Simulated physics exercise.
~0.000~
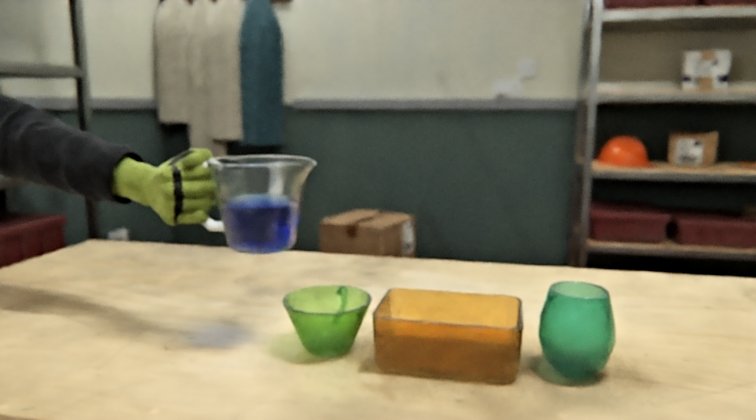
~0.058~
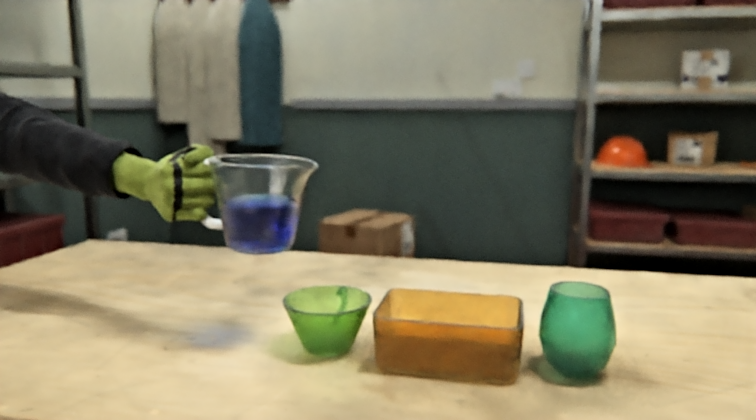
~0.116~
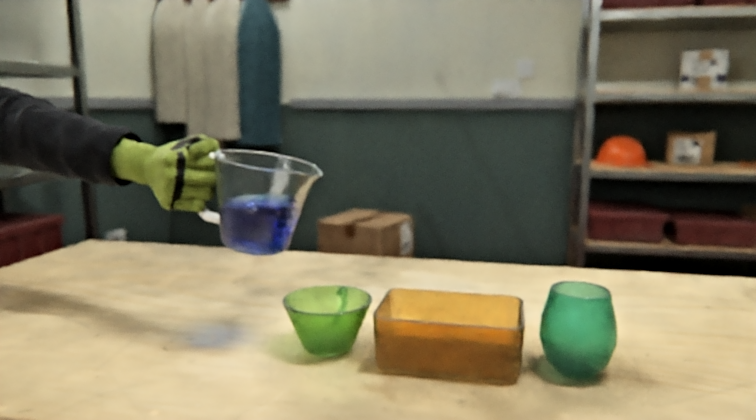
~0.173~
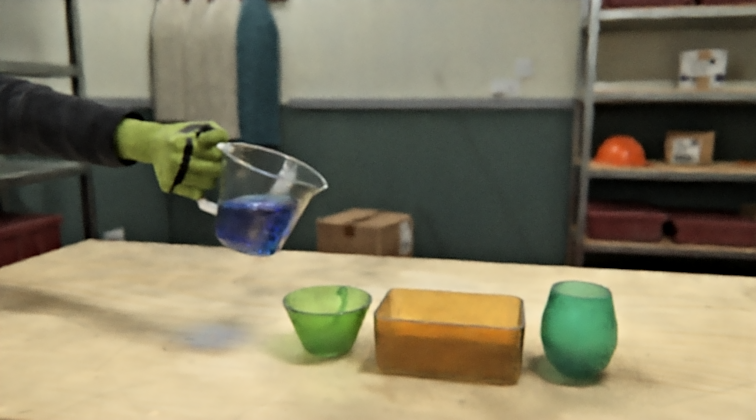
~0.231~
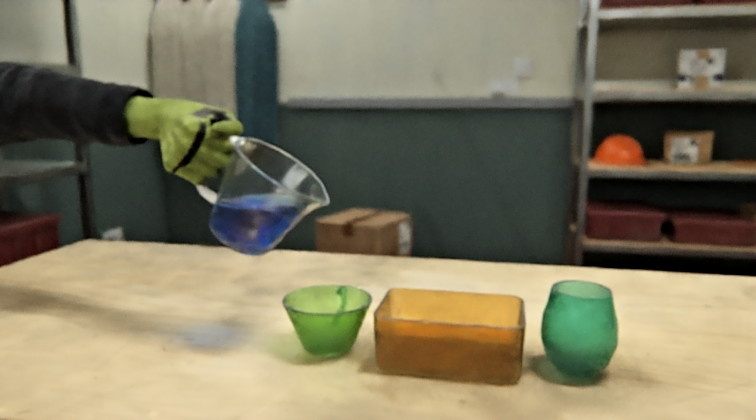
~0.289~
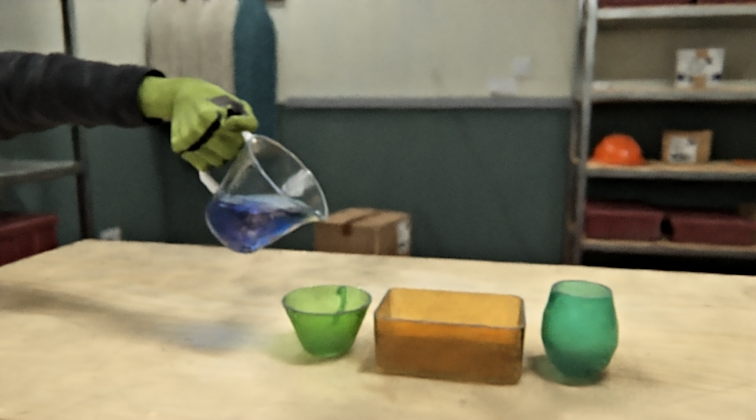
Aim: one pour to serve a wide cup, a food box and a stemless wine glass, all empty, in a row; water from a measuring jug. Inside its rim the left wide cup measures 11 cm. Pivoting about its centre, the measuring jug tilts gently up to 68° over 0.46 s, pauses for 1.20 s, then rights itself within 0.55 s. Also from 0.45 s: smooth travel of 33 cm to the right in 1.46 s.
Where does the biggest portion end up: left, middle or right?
Middle.
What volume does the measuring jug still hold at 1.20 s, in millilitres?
120 ml.
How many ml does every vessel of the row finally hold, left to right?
About 60 ml left, 90 ml middle, 30 ml right.
Then, 0.82 s in, the tilt is 68° and from the left they hold 40 ml, 20 ml, 0 ml, the measuring jug 170 ml, and 40 ml is on the table top.
Then, 1.20 s in, the tilt is 68° and from the left they hold 60 ml, 80 ml, 0 ml, the measuring jug 120 ml, and 90 ml is on the table top.
Then, 1.61 s in, the tilt is 68° and from the left they hold 60 ml, 95 ml, 15 ml, the measuring jug 80 ml, and 110 ml is on the table top.
Then, 2.05 s in, the tilt is 14° and from the left they hold 60 ml, 95 ml, 30 ml, the measuring jug 65 ml, and 120 ml is on the table top.
Finally, from the left they hold 60 ml, 95 ml, 30 ml, the measuring jug 65 ml, and 120 ml is on the table top.
